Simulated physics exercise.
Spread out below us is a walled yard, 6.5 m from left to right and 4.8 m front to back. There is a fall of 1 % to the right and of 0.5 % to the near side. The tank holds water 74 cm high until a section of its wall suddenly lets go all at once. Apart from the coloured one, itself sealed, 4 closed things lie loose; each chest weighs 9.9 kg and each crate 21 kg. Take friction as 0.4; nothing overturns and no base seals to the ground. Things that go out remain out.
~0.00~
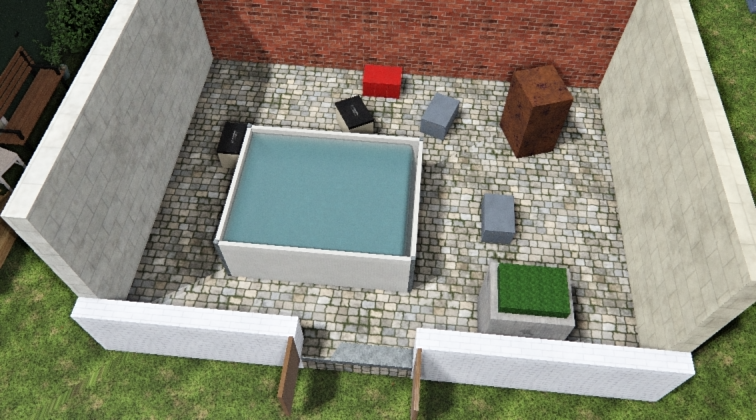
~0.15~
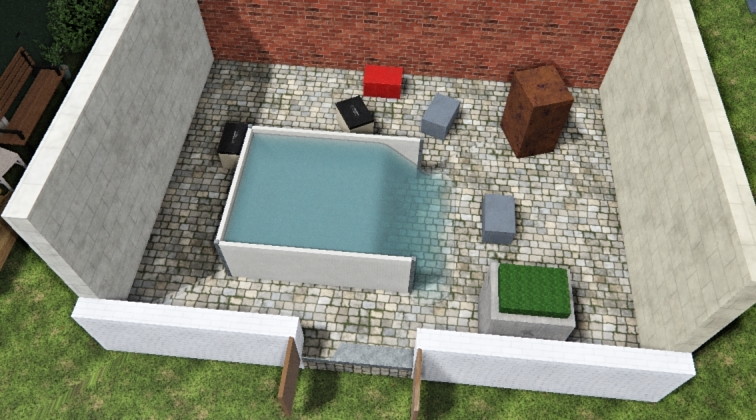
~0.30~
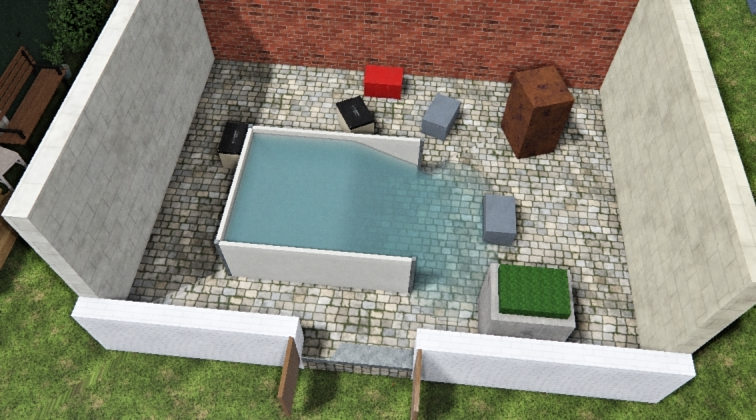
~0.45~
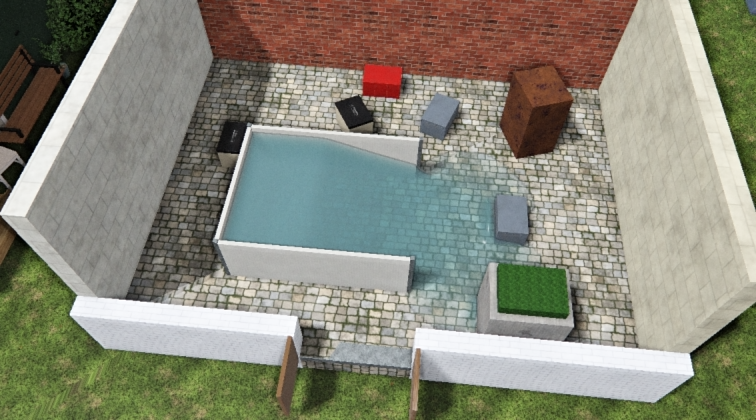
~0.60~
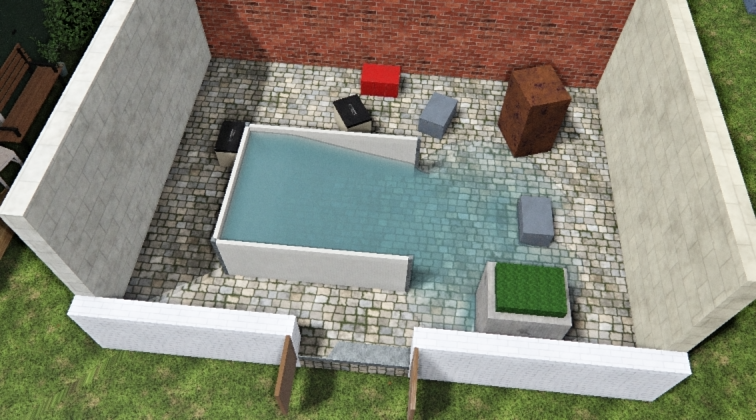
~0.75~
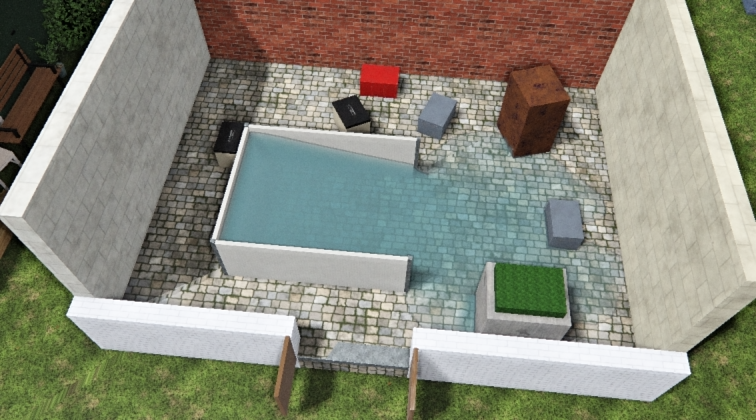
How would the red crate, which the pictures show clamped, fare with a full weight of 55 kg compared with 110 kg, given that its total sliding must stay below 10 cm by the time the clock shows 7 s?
Result: High ballast only.
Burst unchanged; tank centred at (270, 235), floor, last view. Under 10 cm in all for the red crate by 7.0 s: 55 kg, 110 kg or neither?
Then the outcome is clear: The heavier mass alone works.
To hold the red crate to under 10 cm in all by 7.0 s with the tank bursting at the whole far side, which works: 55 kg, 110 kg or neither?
Under that change, neither pick does it.
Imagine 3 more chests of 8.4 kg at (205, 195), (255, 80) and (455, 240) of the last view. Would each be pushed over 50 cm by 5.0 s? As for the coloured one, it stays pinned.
First one stayed within, second stayed within, third went beyond.
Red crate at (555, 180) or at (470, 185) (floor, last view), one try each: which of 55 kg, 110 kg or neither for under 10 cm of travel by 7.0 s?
In turn: Both fail; both fail.
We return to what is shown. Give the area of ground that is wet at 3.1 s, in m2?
Somewhere around 20 m2, roughly.
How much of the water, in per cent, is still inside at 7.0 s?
Around 98 % of the water.
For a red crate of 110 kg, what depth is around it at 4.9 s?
Something like 13 centimetres.
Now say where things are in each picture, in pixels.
In the first frame, the red crate at (382, 74) rests on the ground; water covers 4.1 m2; 0 of 5 have shifted.
In the second frame, the red crate at (383, 75) rests on the ground; 5.3 m2 under water; 0 of 5 have shifted.
In the third frame, the red crate at (384, 75), on the bottom; water covers 6.6 m2; 0 of 5 have shifted.
In the fourth frame, the red crate at (382, 74), on the bottom; 7.9 m2 under water; 1 of 5 have shifted.
In the fifth frame, the red crate at (381, 73) rests on the ground; water covers 9.6 m2; 1 of 5 have shifted.
In the sixth frame, the red crate at (380, 74), on the bottom; 11.3 m2 under water; 1 of 5 have shifted.
After 1.4 s the red crate would be 0 cm from its start with 55 kg and 0 cm from its start with 110 kg; 0 cm of water round it then.
After 3.1 s the red crate would be 0 cm from its start with 55 kg and 0 cm from its start with 110 kg; 1 cm of water round it then.
After 4.9 s the red crate would be 32 cm from its start with 55 kg and 0 cm from its start with 110 kg; 13 cm of water round it then.
After 7.0 s the red crate would be 80 cm from its start with 55 kg and 0 cm from its start with 110 kg; 8 cm of water round it then.
